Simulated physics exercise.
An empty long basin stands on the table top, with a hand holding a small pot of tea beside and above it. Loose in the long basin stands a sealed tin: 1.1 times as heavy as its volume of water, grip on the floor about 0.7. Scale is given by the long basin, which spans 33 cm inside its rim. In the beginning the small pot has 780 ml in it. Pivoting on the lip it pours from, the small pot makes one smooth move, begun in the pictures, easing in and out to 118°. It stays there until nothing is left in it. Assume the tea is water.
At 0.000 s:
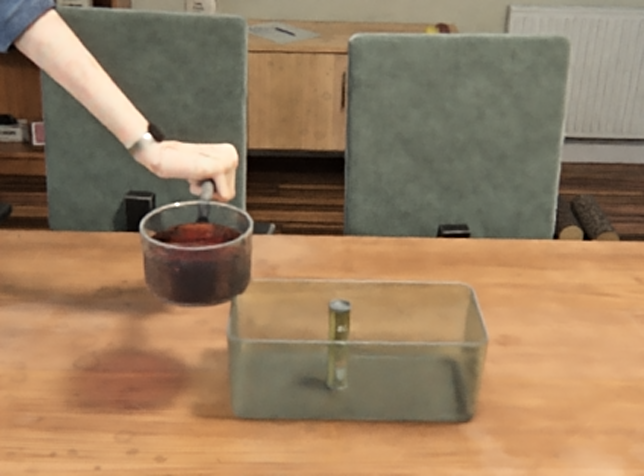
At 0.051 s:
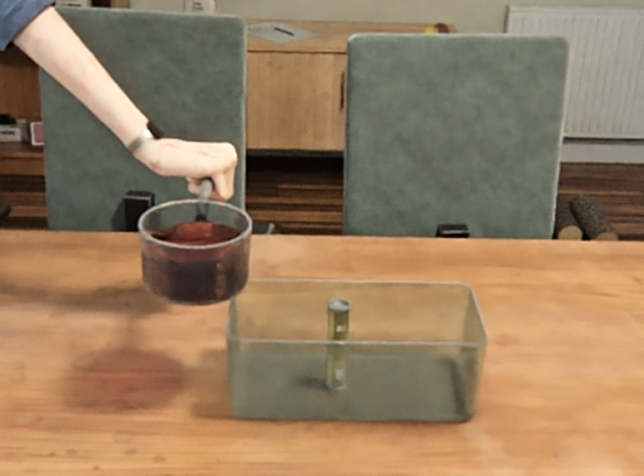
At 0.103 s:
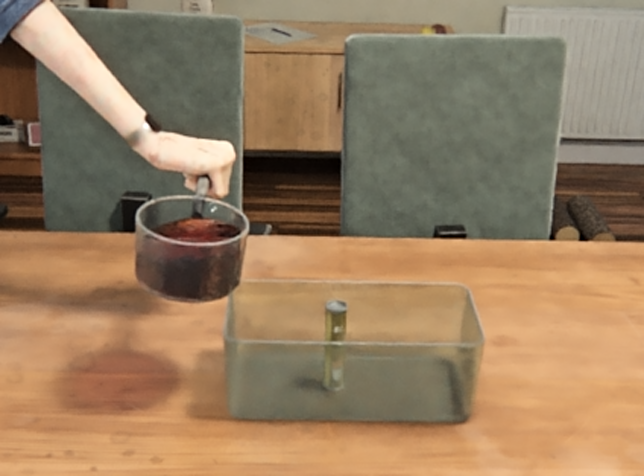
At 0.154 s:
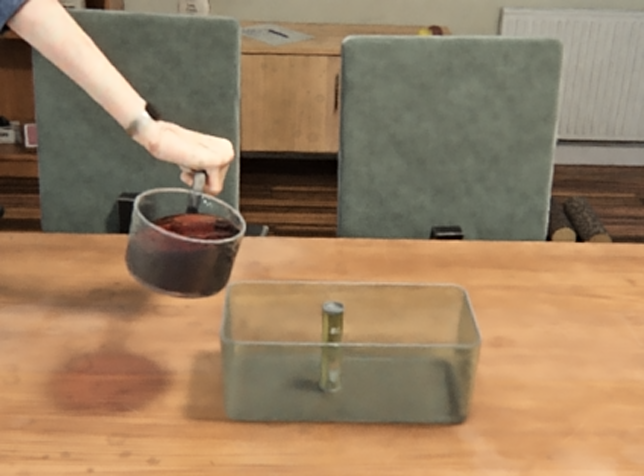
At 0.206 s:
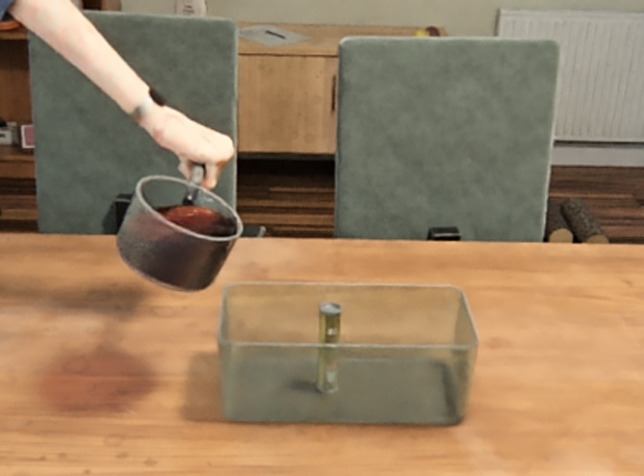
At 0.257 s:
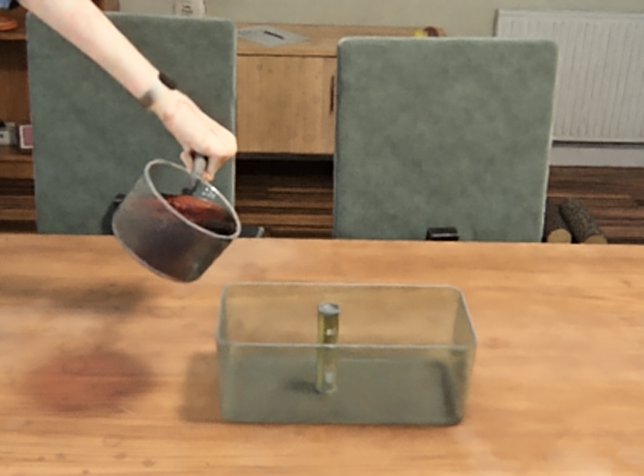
A small glass pot of dark reddish tea, held by a hand above a wooden table, tilted slowly at first, then more steeply to the right, beside a clear basin with a small tin standing inside.
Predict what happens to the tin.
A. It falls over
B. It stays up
Answer: A.
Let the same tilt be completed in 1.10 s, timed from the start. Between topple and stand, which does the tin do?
Then the tin tumbles.
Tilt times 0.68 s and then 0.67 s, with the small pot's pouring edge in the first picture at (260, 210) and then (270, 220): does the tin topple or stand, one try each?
In the first try it comes down; in the second it remains standing.
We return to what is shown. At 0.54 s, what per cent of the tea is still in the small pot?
Roughly 42 per cent.
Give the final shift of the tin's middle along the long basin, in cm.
Roughly 8.0 cm.
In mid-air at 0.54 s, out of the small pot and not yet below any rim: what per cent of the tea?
I'd say close to 52 per cent.
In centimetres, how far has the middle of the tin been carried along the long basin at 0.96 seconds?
Near 8 cm of travel.
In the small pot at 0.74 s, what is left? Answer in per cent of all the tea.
2 in a hundred, give or take.
By 0.54 s the tilt is 104° and 42 per cent is still to pour; the tin stands where it began.
By 0.74 s the tilt is 118° and 2 per cent is still to pour; the tin leans 7°.
By 0.96 s the tilt is 118° and 0 per cent is still to pour; the tin lies on its side.
By 1.19 s the tilt is 118° and 0 per cent is still to pour; the tin lies on its side.
At rest the tin lies on its side.
